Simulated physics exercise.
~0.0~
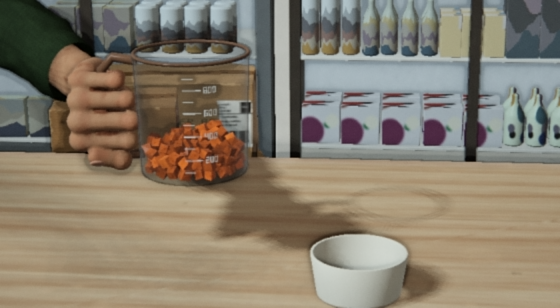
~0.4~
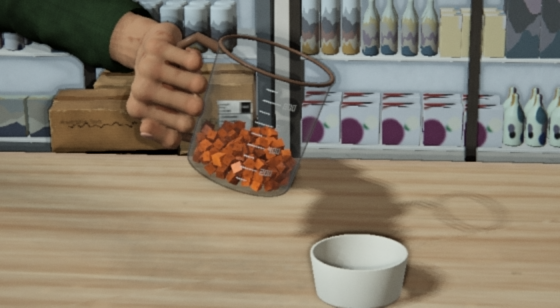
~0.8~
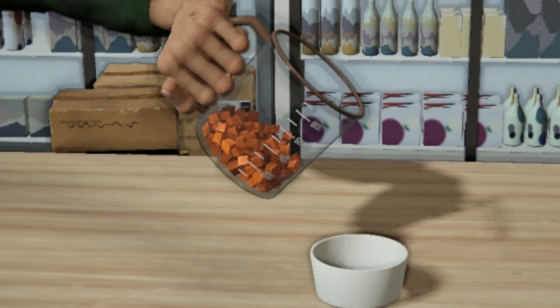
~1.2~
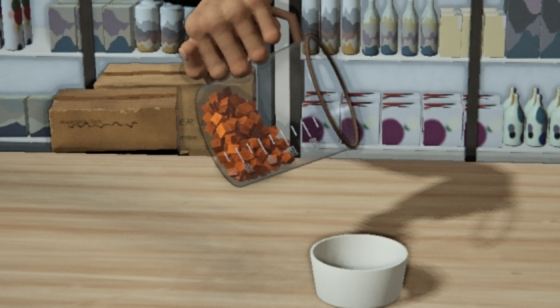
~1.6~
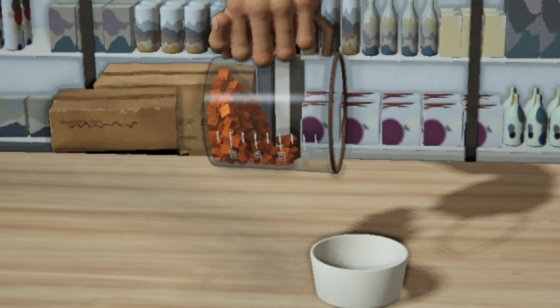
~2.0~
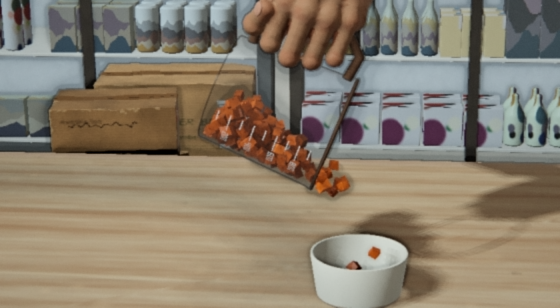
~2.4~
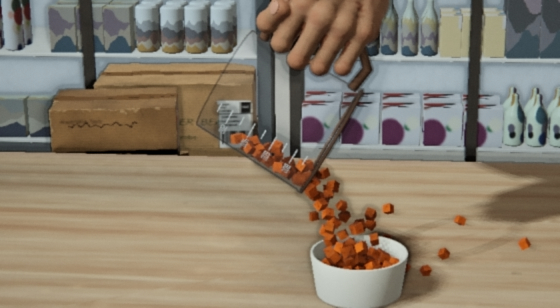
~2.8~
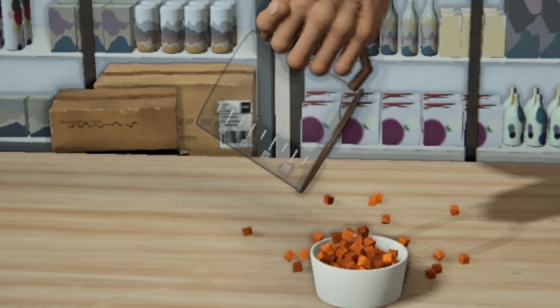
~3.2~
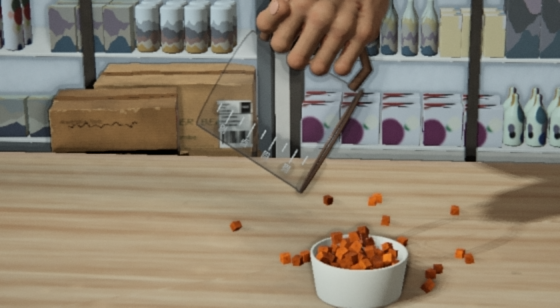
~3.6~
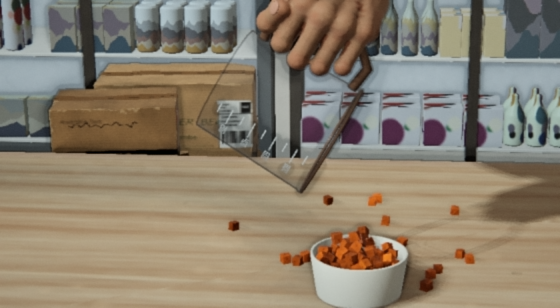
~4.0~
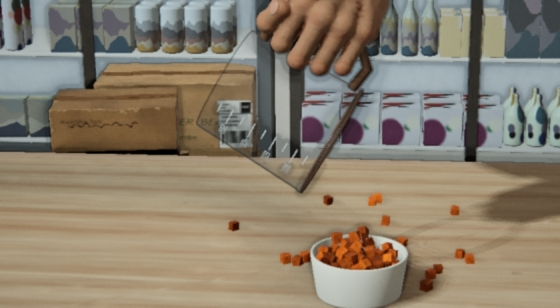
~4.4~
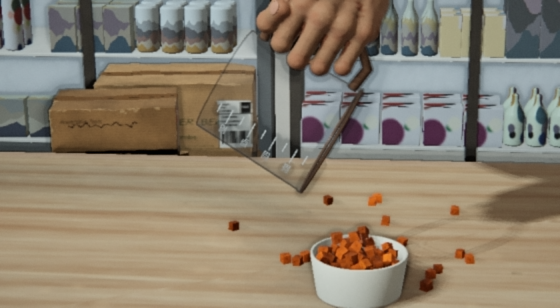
The video shows a hand tipping a clear jug of orange carrot cubes over a wooden counter until they tumble into a small white bowl. Most pieces heap in the bowl while others scatter around it, and the emptied jug stays held upside down above.
